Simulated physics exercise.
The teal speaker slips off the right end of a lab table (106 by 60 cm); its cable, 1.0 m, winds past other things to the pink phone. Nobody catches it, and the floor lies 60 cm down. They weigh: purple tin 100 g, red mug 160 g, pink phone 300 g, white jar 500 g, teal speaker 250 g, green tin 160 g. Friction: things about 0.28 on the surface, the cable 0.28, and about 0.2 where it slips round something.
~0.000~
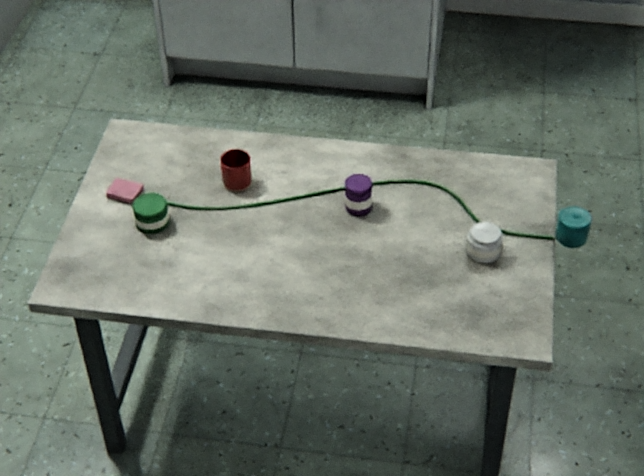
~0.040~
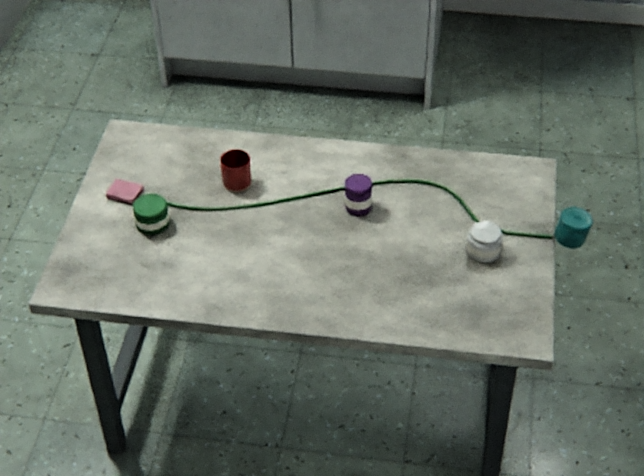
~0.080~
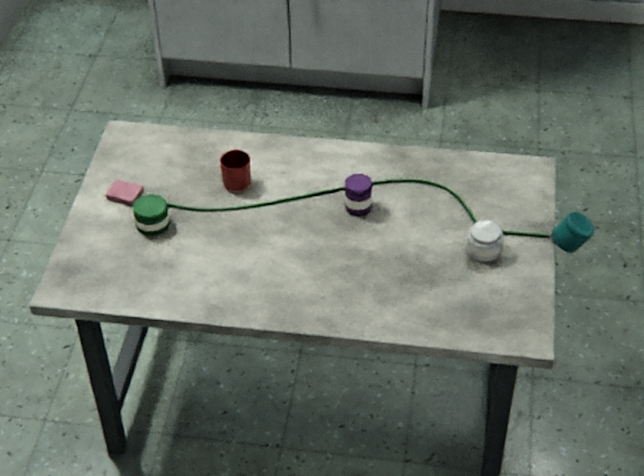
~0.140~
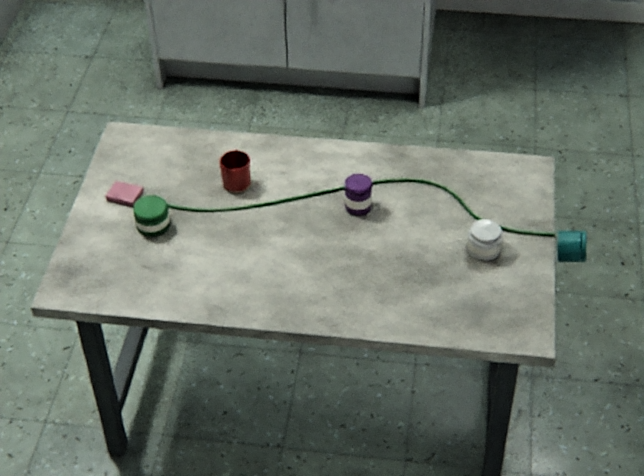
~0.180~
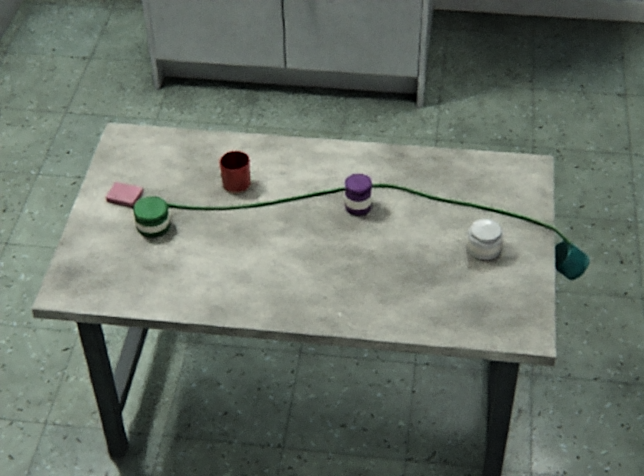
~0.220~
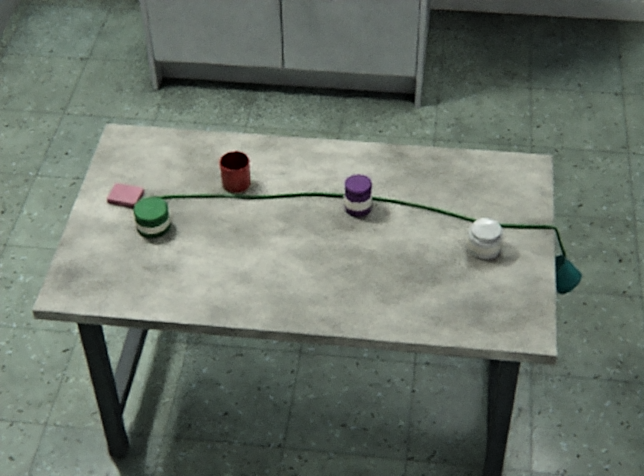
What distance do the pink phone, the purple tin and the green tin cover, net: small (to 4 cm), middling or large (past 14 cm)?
Result: Pink phone reaches the top band, purple tin shifts a middling way, green tin barely shifts.
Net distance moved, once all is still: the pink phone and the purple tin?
About: Pink phone 50 cm, purple tin 8 cm.
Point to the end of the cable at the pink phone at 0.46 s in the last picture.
At about (207, 194).
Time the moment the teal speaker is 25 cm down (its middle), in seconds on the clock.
That is: 0.46 s.
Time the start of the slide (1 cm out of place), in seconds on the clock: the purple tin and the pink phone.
About: Purple tin 0.24 s, pink phone 0.24 s.
By 0.5 s, the cable's tail end at (207, 194); pink phone 15 cm off its start, purple tin 8 cm off its start, teal speaker over the edge.
By 0.7 s, the cable's tail end at (279, 207); pink phone 31 cm off its start, purple tin 8 cm off its start, teal speaker over the edge.
By 1.0 s, the cable's tail end at (355, 214); pink phone 48 cm off its start at (338, 209), purple tin 8 cm off its start at (357, 208), teal speaker over the edge.
By 1.2 s, the cable's tail end at (382, 215); pink phone 54 cm off its start, purple tin 9 cm off its start, teal speaker over the edge.
By 2.4 s, the cable's tail end at (382, 215); pink phone 54 cm off its start at (365, 209), purple tin 9 cm off its start at (358, 210), green tin 0 cm off its start at (151, 208), teal speaker over the edge.
